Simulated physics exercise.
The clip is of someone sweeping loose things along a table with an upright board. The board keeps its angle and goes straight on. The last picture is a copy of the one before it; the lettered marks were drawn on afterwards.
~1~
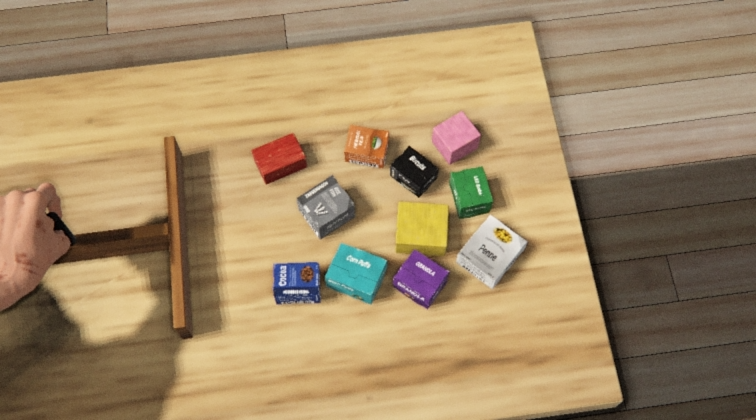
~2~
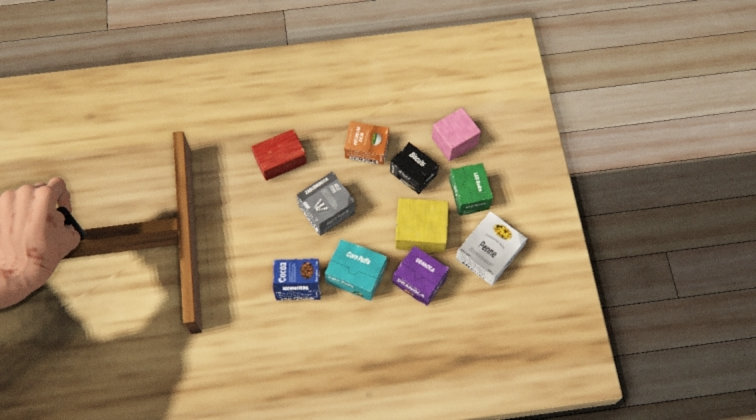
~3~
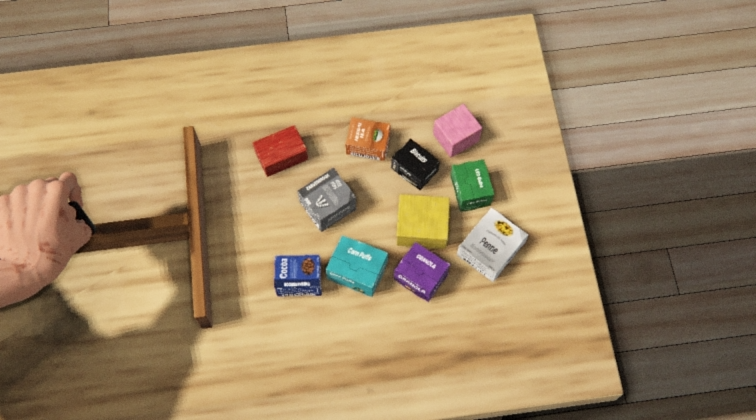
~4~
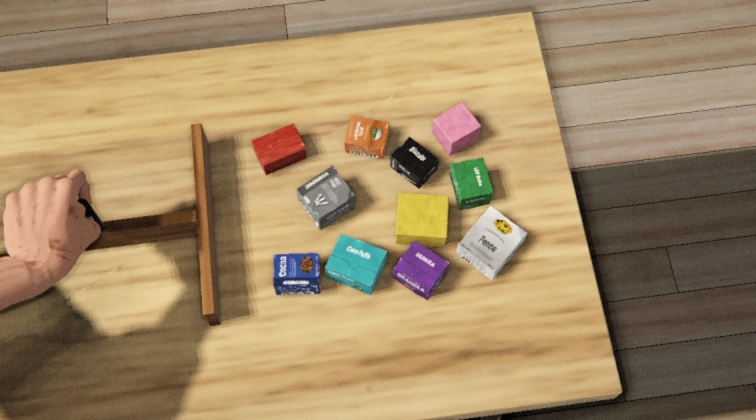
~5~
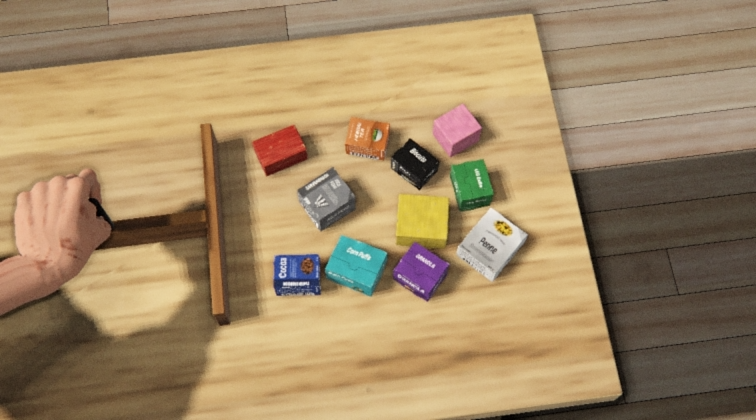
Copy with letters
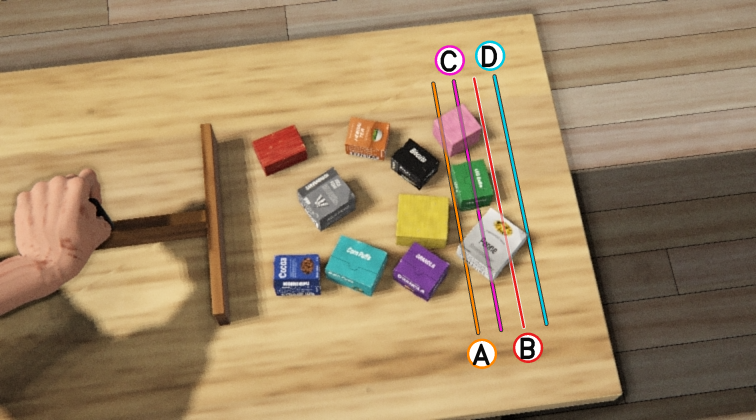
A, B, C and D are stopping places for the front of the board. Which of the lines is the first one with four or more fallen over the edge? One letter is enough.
It can halt at D.
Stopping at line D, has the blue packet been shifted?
By then, yes.
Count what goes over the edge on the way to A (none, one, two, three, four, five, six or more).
In all, none.
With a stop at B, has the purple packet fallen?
No.
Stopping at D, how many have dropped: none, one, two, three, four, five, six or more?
Six or more.
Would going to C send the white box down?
Yes.
On the copy, A at (455, 201); B at (498, 196); C at (476, 199); D at (519, 193).
On D. First, board (323, 201); purple packet (458, 279); orange packet (388, 134).
Then, board (433, 188); white box (560, 239); pink block (530, 125).
Finally, board (519, 177); green box over the edge; pink block over the edge; seven fallen.
By contrast, A drops none; B drops only three; C drops only two.
